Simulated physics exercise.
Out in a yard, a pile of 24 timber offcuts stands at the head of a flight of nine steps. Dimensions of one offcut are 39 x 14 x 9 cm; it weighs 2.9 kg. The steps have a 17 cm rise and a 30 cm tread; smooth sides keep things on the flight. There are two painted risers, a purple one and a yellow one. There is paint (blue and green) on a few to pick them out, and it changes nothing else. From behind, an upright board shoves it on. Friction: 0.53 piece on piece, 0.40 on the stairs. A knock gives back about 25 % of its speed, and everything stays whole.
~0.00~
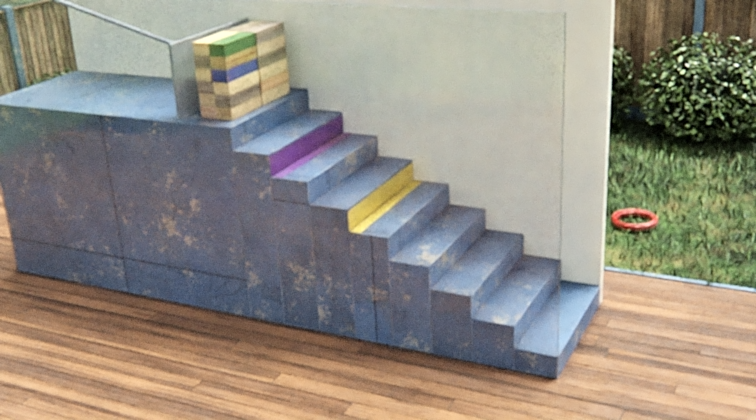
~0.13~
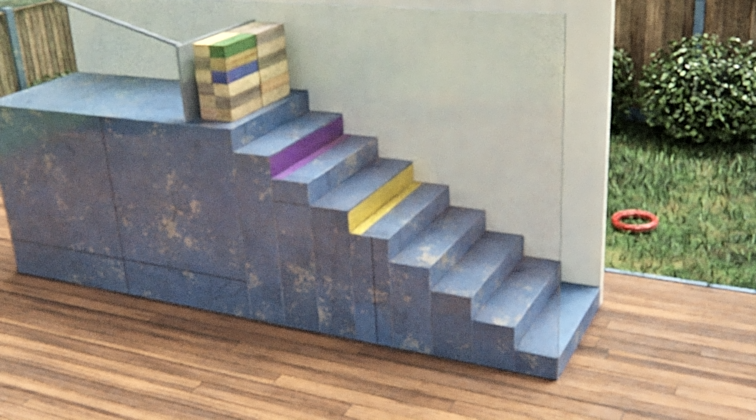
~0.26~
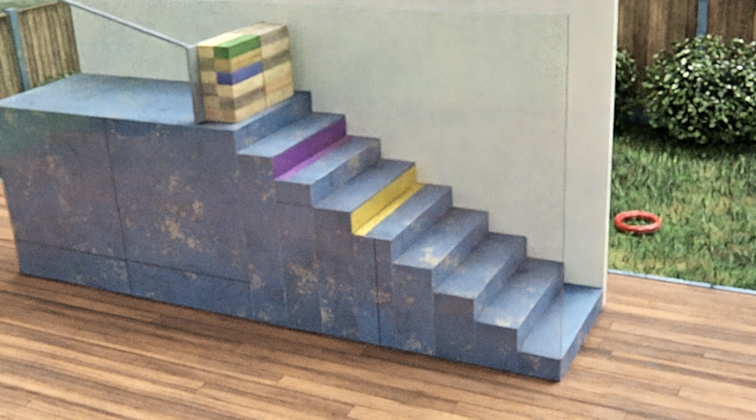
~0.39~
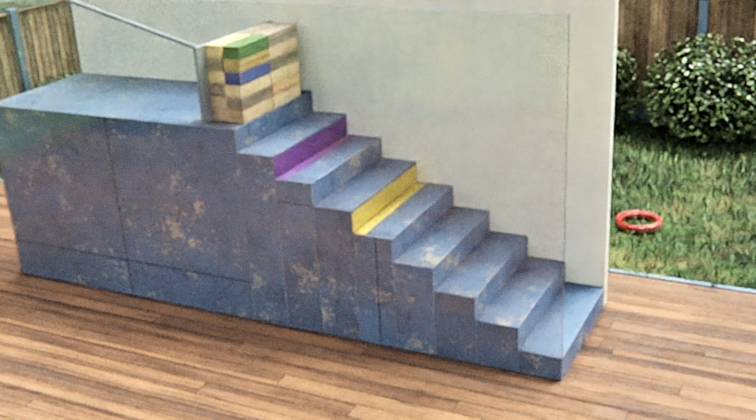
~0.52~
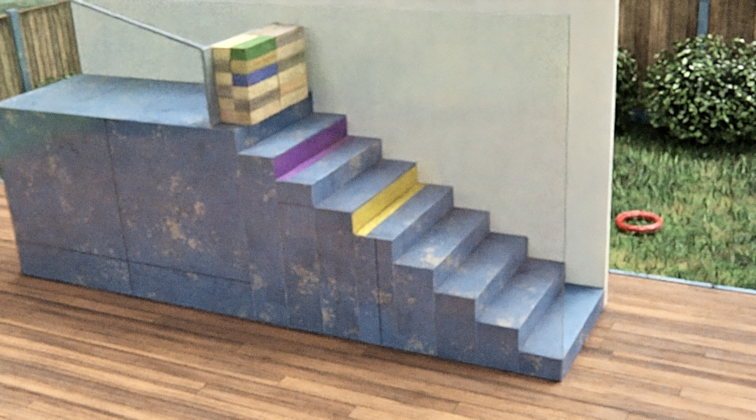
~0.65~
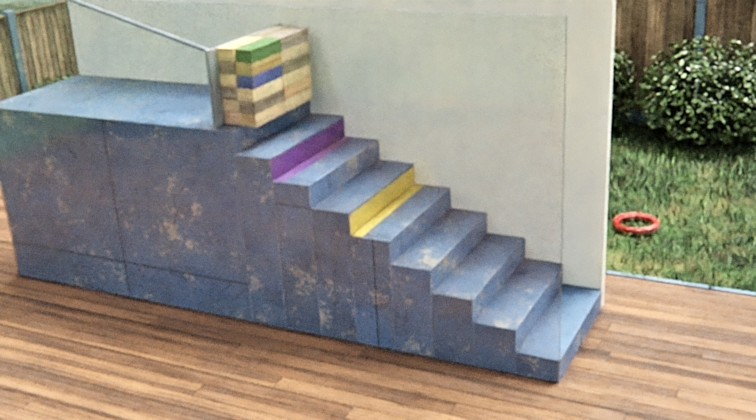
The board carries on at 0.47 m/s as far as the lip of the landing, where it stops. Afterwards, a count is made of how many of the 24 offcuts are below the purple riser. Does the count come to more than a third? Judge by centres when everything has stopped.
Yes.
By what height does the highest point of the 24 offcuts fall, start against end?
Roughly 50 centimetres lower at the end.
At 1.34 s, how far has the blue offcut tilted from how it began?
I'd estimate close to 70°.
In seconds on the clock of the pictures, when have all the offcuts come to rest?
At roughly 3.5 s.
Around 0.88 s, none of the 24 offcuts below the purple riser, 24 disturbed; green offcut tipped 11°, 17 cm lower; blue offcut tipped 8°, 17 cm lower.
Around 1.34 s, 14 of the 24 offcuts below the purple riser; blue offcut tipped 68°, 35 cm lower; green offcut tipped 64°, 46 cm lower.
Around 2.22 s, 20 of the 24 offcuts below the purple riser; green offcut upside down; blue offcut upside down.
Finally (3.6 s), 20 of the 24 offcuts below the purple riser; green offcut upside down; blue offcut upside down. That is 83 per cent. Seen by the last camera, middles, green offcut near (398, 208), blue offcut near (349, 167).
